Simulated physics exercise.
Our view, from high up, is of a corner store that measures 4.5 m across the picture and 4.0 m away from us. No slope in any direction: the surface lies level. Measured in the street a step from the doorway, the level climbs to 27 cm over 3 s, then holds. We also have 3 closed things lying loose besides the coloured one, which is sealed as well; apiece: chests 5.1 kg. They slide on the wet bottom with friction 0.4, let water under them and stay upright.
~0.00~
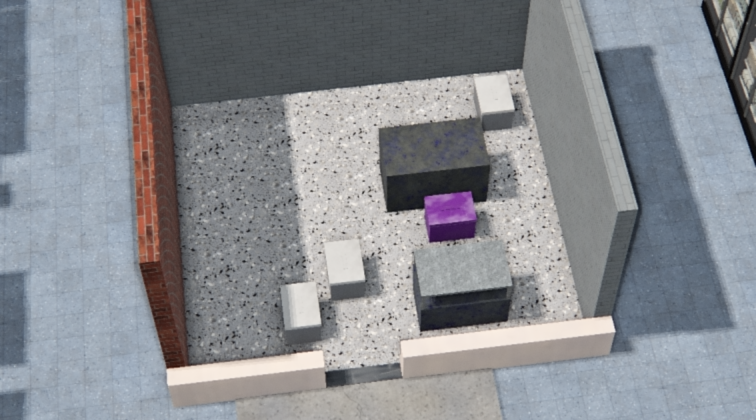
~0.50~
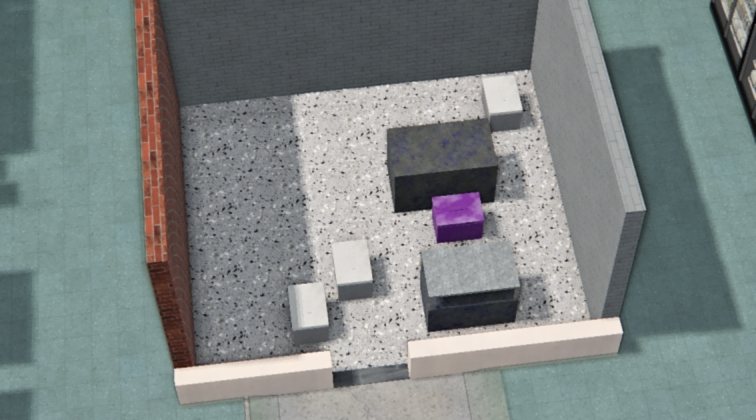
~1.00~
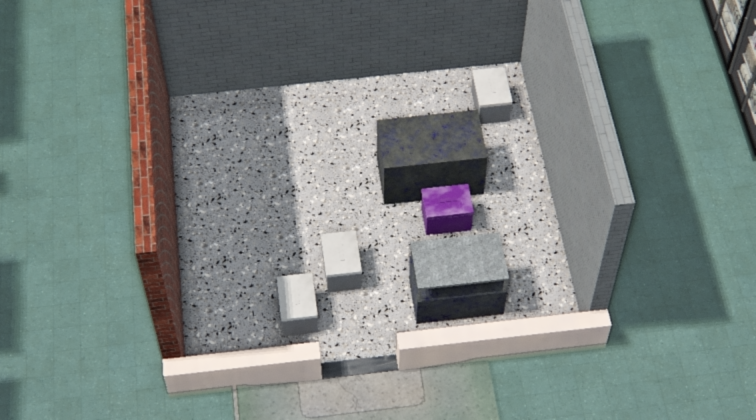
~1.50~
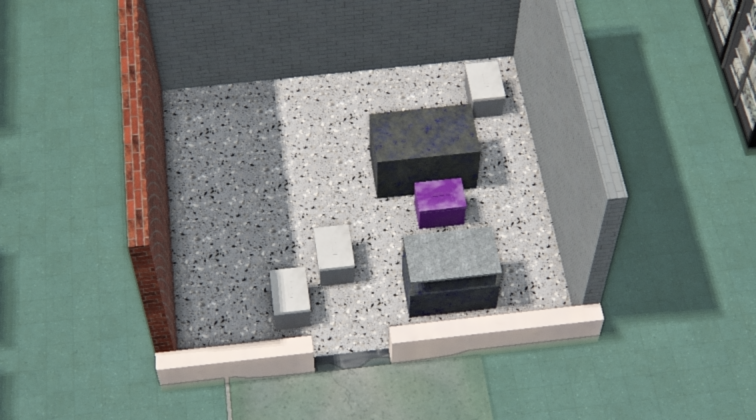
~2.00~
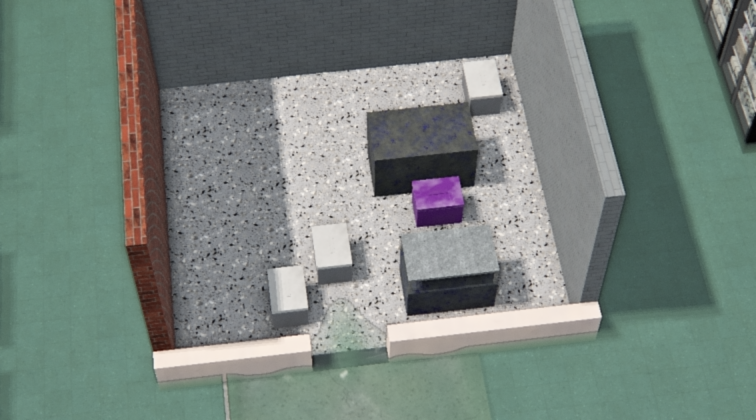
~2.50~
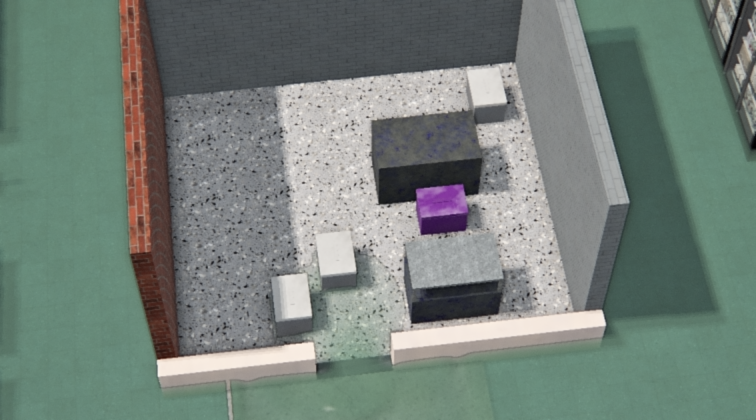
In a walled corner store, green water covers the street and seeps through the doorway.
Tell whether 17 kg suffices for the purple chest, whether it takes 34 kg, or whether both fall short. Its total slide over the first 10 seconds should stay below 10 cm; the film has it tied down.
The lighter amount falls short, unlike the heavier.
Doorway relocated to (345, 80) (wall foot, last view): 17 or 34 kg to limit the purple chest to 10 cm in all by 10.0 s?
For that position, the smaller mass succeeds.
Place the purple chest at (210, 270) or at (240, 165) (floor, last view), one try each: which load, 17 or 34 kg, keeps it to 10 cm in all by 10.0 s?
First try the heavier suffices, second try the heavier suffices.
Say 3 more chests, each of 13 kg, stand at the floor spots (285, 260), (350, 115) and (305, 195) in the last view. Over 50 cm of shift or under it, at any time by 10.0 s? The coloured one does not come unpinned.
In that order: Over, over, past it.
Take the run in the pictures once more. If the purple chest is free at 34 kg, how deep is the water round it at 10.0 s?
7 cm, roughly.
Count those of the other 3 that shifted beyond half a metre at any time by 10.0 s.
The number is 3.
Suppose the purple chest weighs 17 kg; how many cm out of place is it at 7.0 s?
Around 20 centimetres out of place.
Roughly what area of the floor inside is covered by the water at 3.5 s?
The covered patch comes to about 5.0 m2.
After 3.5 s the purple chest would be 0 cm from its start with 17 kg and 0 cm from its start with 34 kg; 2 cm of water round it then.
After 4.5 s the purple chest would be 16 cm from its start with 17 kg and 0 cm from its start with 34 kg; 6 cm of water round it then.
After 7.0 s the purple chest would be 23 cm from its start with 17 kg and 0 cm from its start with 34 kg; 6 cm of water round it then.
After 10.0 s the purple chest would be 23 cm from its start with 17 kg and 0 cm from its start with 34 kg; 7 cm of water round it then.
